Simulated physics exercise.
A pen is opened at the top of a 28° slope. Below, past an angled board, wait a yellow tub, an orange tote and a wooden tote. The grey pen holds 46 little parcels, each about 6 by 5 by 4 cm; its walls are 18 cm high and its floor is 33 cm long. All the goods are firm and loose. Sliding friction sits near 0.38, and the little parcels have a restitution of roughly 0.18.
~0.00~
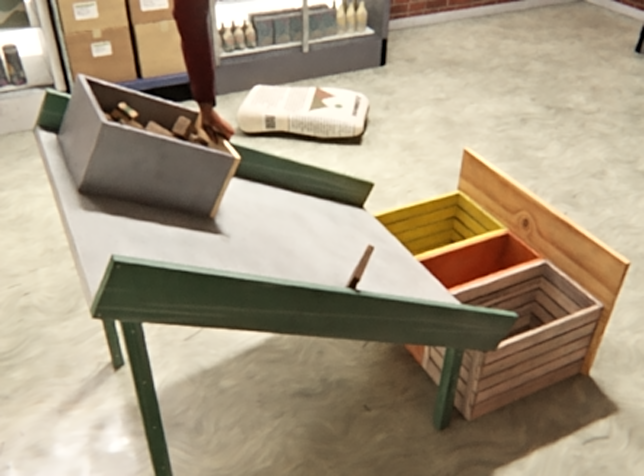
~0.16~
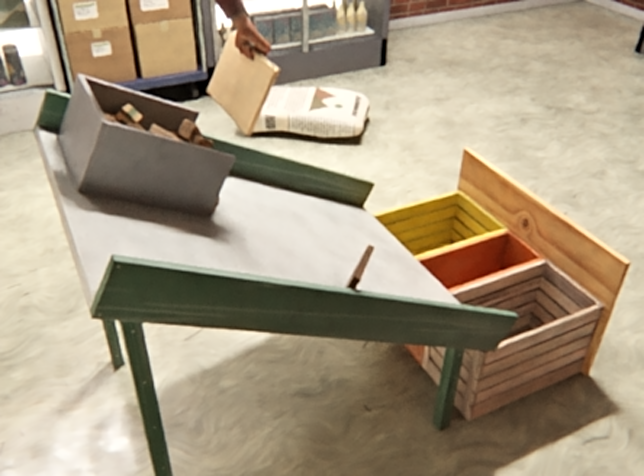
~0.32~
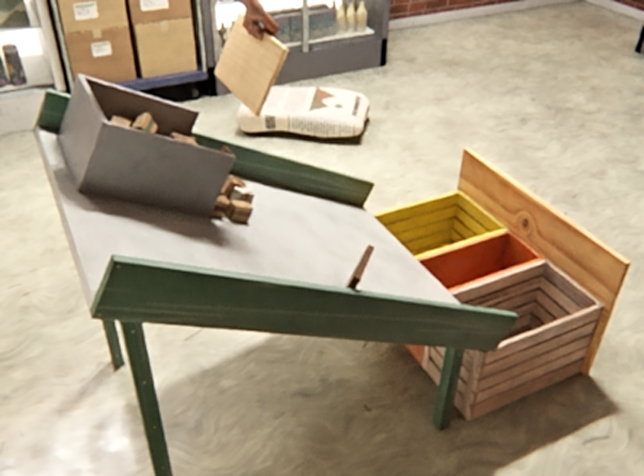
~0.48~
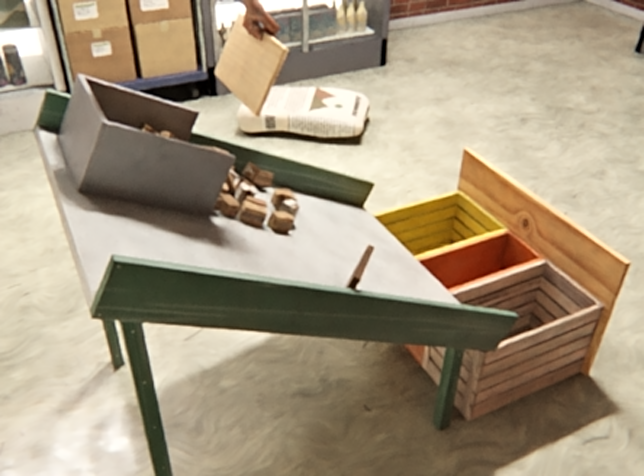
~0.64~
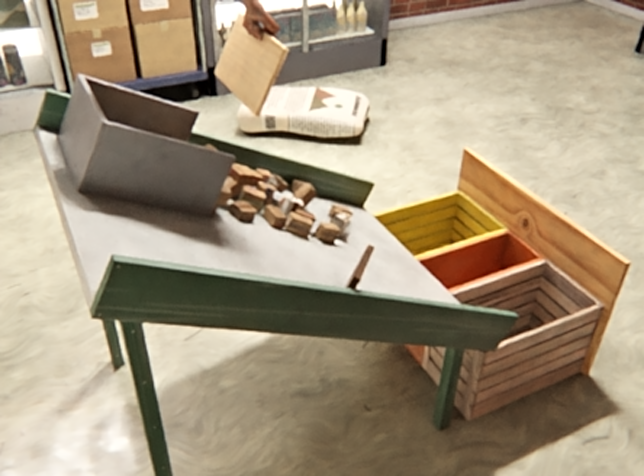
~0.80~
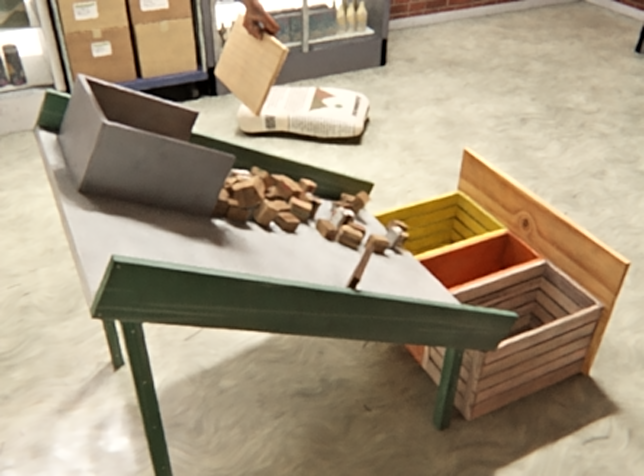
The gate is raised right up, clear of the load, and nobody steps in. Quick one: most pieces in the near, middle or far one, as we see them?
Most go to the rearmost one.
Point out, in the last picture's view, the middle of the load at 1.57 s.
You'd find the load's middle at roughly (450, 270).
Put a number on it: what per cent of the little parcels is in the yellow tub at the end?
Estimate: About 80 in a hundred.
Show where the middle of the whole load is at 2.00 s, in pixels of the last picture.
Estimated centre in the last picture: (452, 275).
After 0.99 s, 1 still in the grey pen, 5 in the yellow tub, 1 in the orange tote, 35 on the slope and 4 in the air.
After 1.23 s, 16 in the yellow tub, 4 in the orange tote, 19 on the slope and 7 in the air.
After 1.57 s, 32 in the yellow tub, 8 in the orange tote, 3 on the slope and 3 in the air.
Final count (at 2.00 s), 37 in the yellow tub and 9 in the orange tote.
